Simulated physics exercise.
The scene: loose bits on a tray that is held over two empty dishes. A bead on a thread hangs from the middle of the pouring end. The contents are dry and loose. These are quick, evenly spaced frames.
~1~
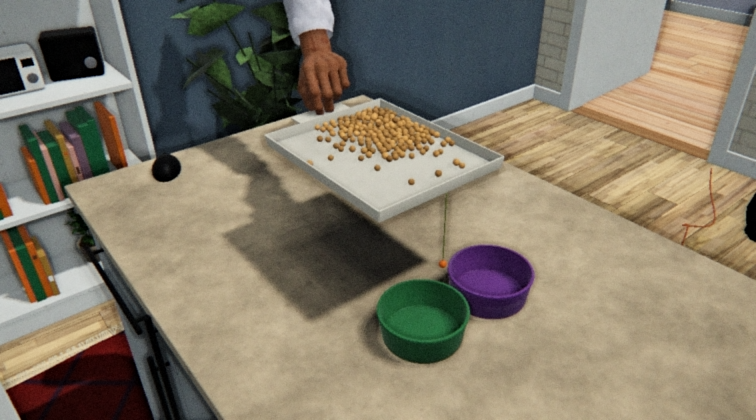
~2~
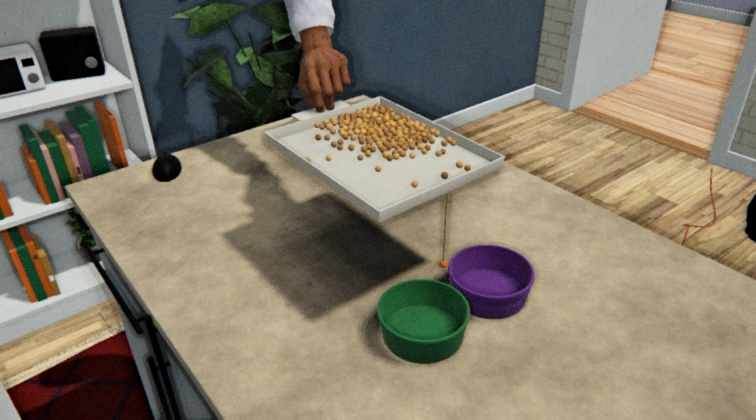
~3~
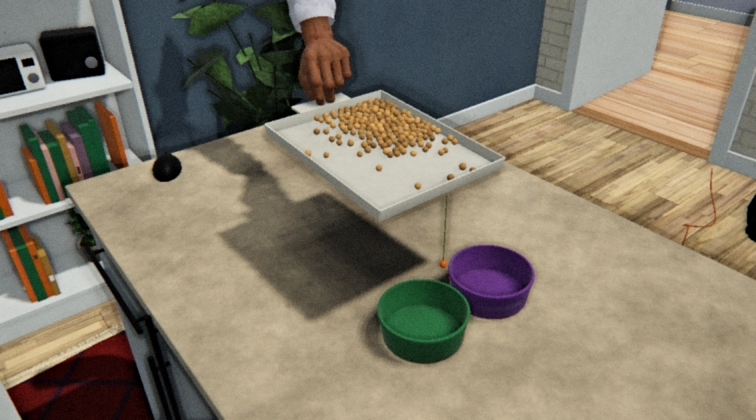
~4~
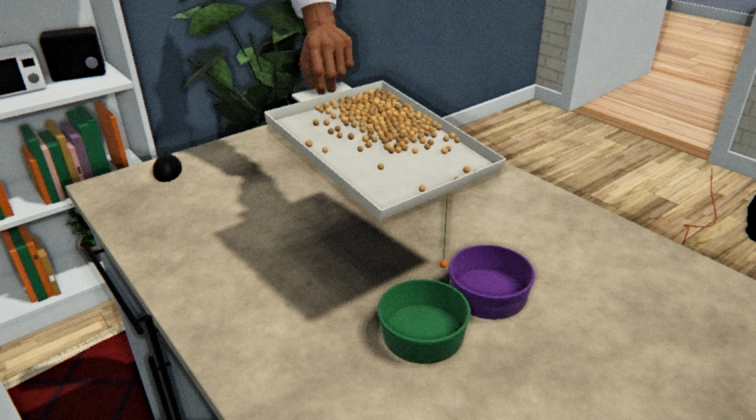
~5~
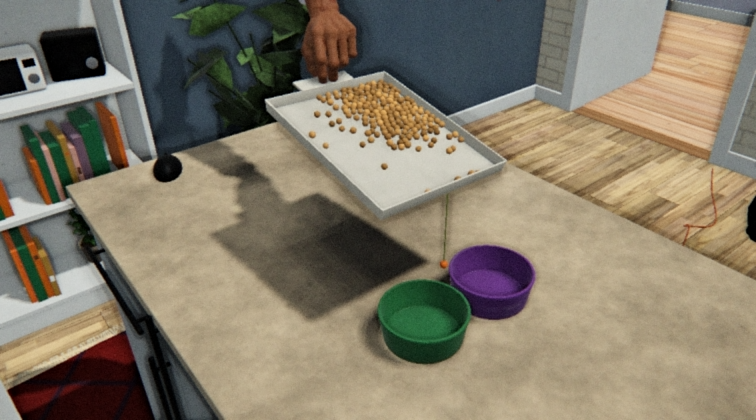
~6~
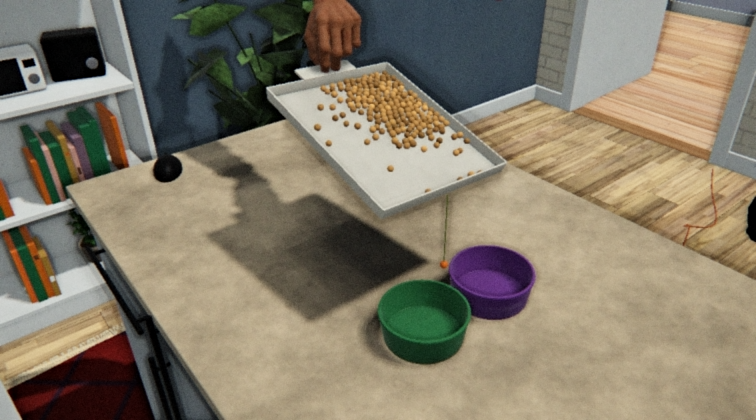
At first, a hand holds a pale tray of small round wooden beads above a green dish and a purple dish on a counter. The hand then gradually raises the tray's back end, tilting it toward the dishes, and the beads begin to shift, more of them moving as the tilt steepens.
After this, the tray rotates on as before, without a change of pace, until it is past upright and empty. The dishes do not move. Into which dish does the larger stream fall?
The right-hand one ends fuller.
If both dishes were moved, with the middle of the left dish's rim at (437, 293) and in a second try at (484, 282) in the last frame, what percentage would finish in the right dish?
Near 70 % and 20 %.
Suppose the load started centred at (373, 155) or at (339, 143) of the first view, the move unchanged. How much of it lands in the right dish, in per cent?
In turn 70 and 70 in a hundred.
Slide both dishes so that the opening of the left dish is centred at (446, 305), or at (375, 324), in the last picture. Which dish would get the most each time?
At the first place right, at the second right.
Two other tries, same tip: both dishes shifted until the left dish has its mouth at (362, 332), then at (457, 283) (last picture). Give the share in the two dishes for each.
Roughly 10 per cent, and 80 per cent.
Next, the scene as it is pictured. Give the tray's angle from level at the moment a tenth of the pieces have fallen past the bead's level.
At some 55 degrees.
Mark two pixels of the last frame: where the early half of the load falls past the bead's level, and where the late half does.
First near (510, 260), later near (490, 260).
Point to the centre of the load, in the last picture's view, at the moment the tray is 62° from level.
Around (473, 172).
Shortly afterwards, tray tipped steeply; the bulk on the tray; only a few in the left dish; a little in the right dish; a little outside both; a little in the air.
Next, tray tipped past a quarter turn; near a quarter on the tray; only a few in the left dish; near half in the right dish; a little outside both; near a quarter in the air.
Some moments later, tray tipped past a quarter turn; a little in the left dish; the bulk in the right dish; near a quarter outside both.
In the end, tray tipped past a quarter turn; a little in the left dish; the bulk in the right dish; near a quarter outside both.
